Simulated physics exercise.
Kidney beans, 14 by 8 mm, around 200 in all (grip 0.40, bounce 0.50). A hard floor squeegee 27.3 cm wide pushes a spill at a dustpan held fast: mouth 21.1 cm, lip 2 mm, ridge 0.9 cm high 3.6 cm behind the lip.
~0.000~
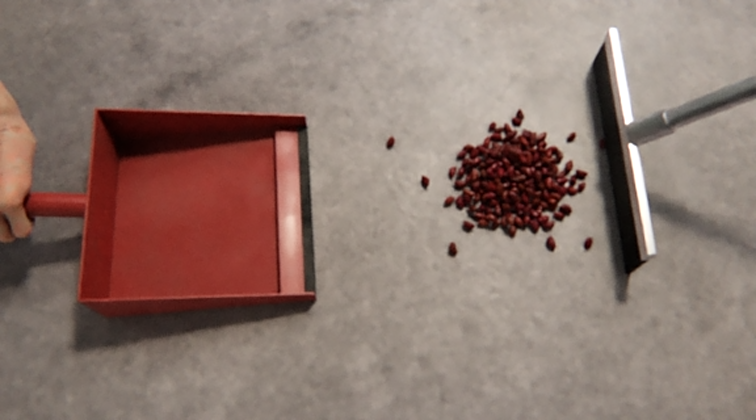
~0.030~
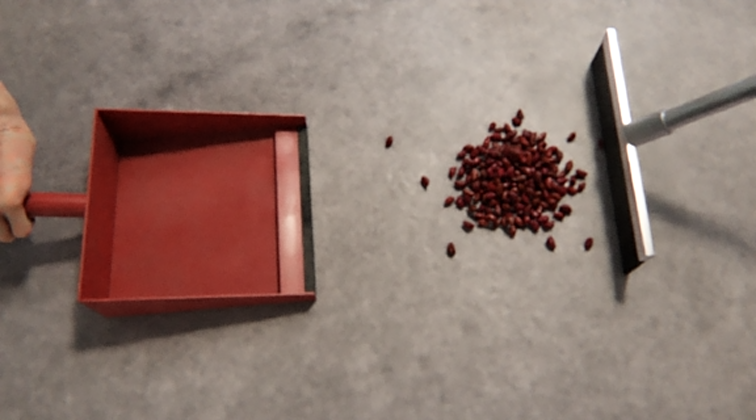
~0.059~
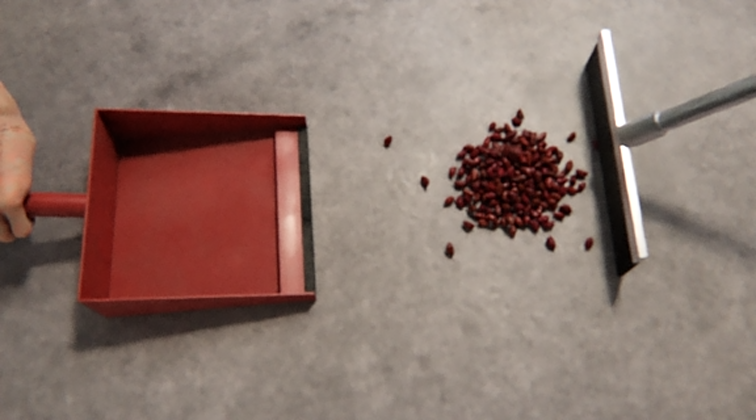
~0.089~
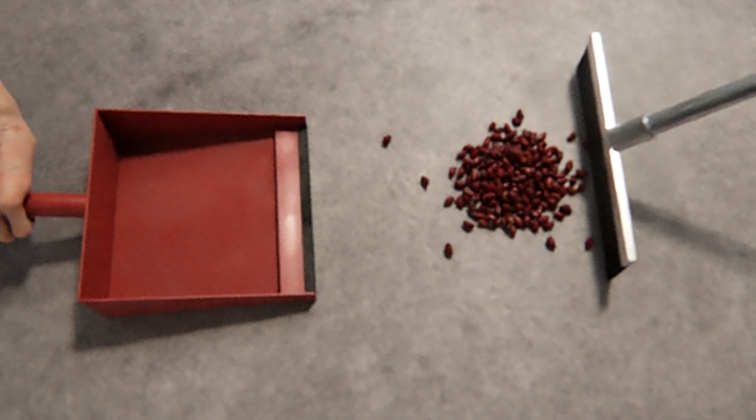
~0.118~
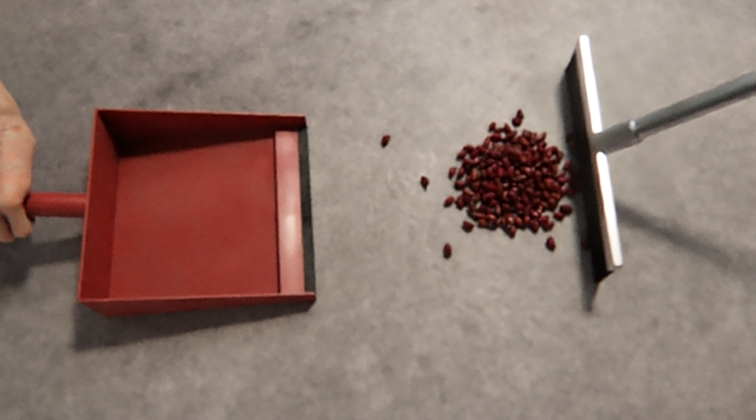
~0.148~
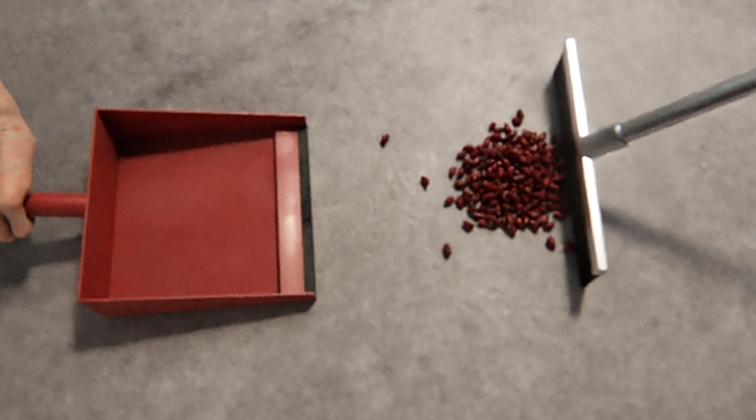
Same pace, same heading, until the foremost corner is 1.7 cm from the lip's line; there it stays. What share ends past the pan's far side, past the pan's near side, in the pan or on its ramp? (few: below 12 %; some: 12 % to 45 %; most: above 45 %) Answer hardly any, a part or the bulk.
Past the pan's far side: Hardly any; past the pan's near side: Hardly any; in the pan or on its ramp: A part.
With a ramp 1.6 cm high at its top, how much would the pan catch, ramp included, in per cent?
Then about 35 per cent.
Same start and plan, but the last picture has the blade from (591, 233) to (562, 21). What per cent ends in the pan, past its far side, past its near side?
Pan 15, far 45, near 0.
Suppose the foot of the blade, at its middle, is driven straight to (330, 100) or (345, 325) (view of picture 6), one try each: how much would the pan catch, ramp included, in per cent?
Some 30 and 15 per cent.
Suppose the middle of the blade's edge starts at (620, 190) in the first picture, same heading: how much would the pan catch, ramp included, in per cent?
Some 30 per cent.
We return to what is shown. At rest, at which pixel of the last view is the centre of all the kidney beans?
Near (311, 216).
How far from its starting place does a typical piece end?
Some 24 cm.
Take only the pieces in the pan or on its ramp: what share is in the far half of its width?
Some 30 per cent.
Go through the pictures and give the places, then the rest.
Blade from (647, 255) to (610, 38), moved 0.0 cm, 0 of the pieces shifted so far; middle of the pieces at (512, 176); pan at (195, 217), in the first frame.
Blade from (645, 256) to (608, 38), moved 0.2 cm, 0 of the pieces shifted so far; middle of the pieces at (512, 176), in the second frame.
Blade from (639, 258) to (602, 39), moved 0.9 cm, 2 of the pieces shifted so far; middle of the pieces at (512, 176), in the third frame.
Blade from (628, 261) to (593, 42), moved 2.1 cm, 3 of the pieces shifted so far; middle of the pieces at (512, 176), in the fourth frame.
Blade from (614, 265) to (581, 45), moved 3.7 cm, 6 of the pieces shifted so far; middle of the pieces at (512, 176), in the fifth frame.
Blade from (599, 270) to (568, 48), moved 5.3 cm, 23 of the pieces shifted so far; middle of the pieces at (512, 176); pan at (195, 217). The blade's pace is about 0.54 m/s, heading 12 degrees towards the viewer's side, in the sixth frame.
After 0.40 s, middle of the blade 16 cm from the lip; 0 % over the lip, far side 5 %, near side 0 %.
Then, at 0.57 s, middle of the blade 7 cm from the lip; 0 % over the lip, far side 5 %, near side 5 %.
After 0.86 s, middle of the blade 3 cm from the lip; 35 % over the lip, far side 10 %, near side 5 %.
At rest (2.4 s), far side 10 %, near side 5 %, pan 35 %, in front of the lip or behind the blade 50 %.
